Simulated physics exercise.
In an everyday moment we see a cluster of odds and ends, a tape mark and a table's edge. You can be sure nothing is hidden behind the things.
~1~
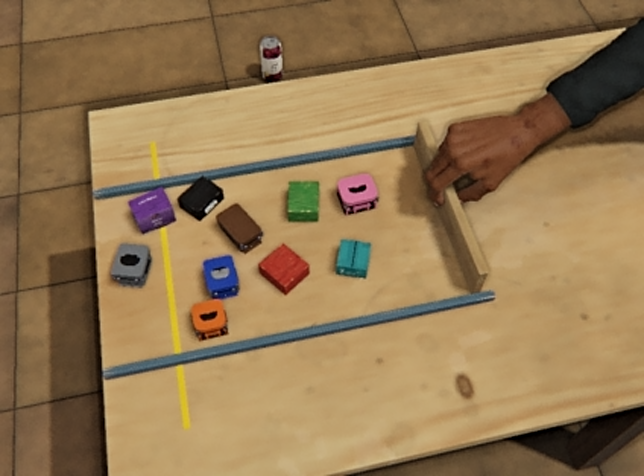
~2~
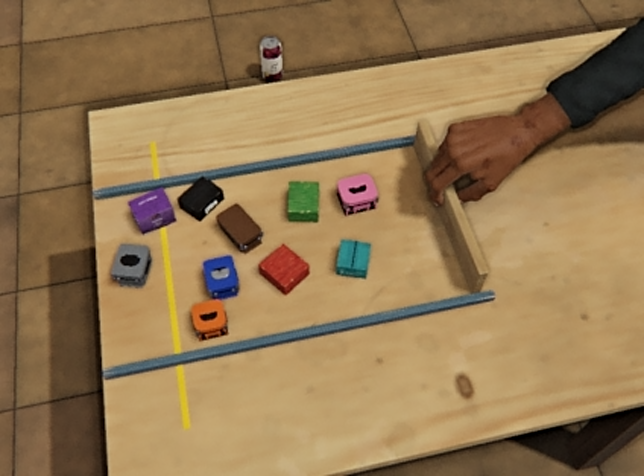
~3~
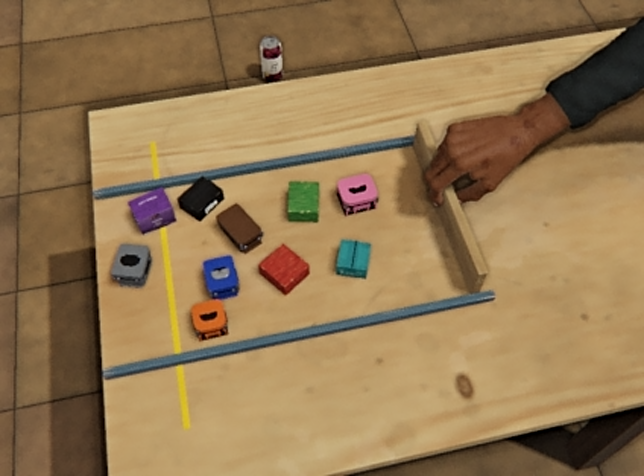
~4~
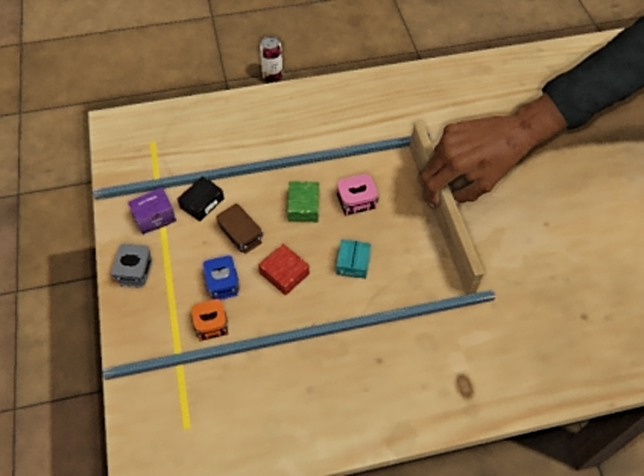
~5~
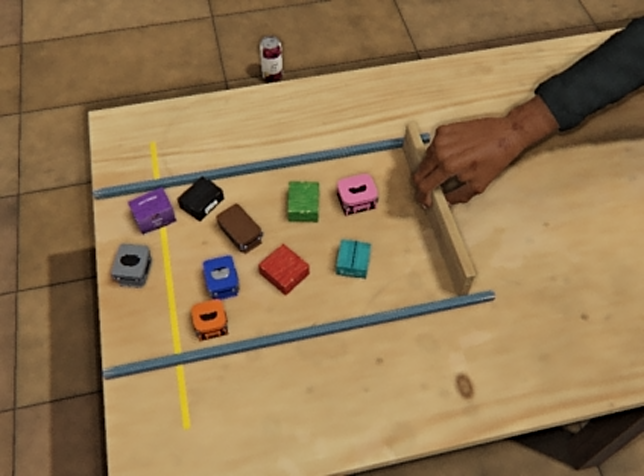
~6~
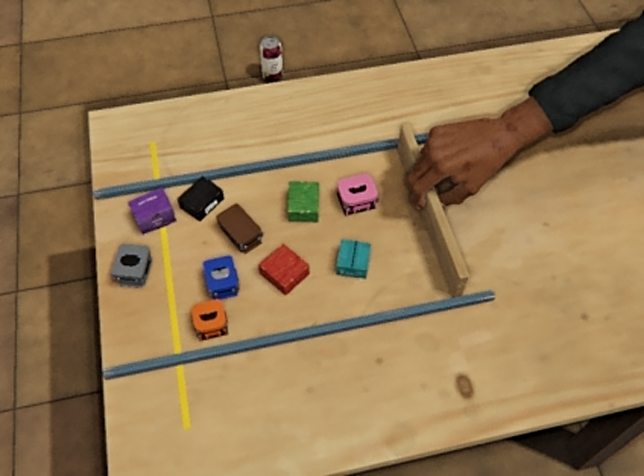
A hand slid a wooden board slightly left between two blue rails after holding it nearly still, while the colourful little cases and blocks scattered around the yellow tape line stayed where they were.
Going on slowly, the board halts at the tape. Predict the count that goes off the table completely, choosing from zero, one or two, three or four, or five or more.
I expect three pieces, maybe four, to go over the edge.
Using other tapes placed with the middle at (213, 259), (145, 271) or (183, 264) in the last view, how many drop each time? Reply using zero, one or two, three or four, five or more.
First no fall at all, next more than four, finally just one or two.
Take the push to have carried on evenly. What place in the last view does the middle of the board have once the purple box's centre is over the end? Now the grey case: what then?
The middle is at (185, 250) when it's the purple box, and at (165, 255) when it's the grey case.
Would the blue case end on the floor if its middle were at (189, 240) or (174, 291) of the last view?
Results in order - down; down.
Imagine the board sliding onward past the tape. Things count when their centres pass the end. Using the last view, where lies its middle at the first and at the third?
Earlier crossing: About (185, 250); later crossing: About (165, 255).
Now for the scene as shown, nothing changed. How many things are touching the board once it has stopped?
Total: 4.
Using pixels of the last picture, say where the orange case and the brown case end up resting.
The orange case comes to rest at (154, 338), and the brown case comes to rest at (140, 264).
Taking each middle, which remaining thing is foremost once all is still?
That would be the red block.
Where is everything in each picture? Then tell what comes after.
The first frame shows grey case (133, 266); purple box (152, 211); orange case (210, 320); board (447, 204); tape (168, 267).
The second frame shows purple box (153, 212); pink case (357, 195).
The third frame shows orange case (210, 321); red block (284, 269).
The fourth frame shows grey case (133, 266); board (444, 204).
The fifth frame shows purple box (153, 212); brown case (240, 229).
The sixth frame shows grey case (133, 266); purple box (153, 212); orange case (210, 321); board (430, 207); tape (168, 267).
Soon after, none off yet; grey case at rest near (133, 266); purple box at rest near (153, 212); orange case at rest near (210, 321).
At rest, the number that fall off is three or four; fallen, blue case, purple box and grey case.
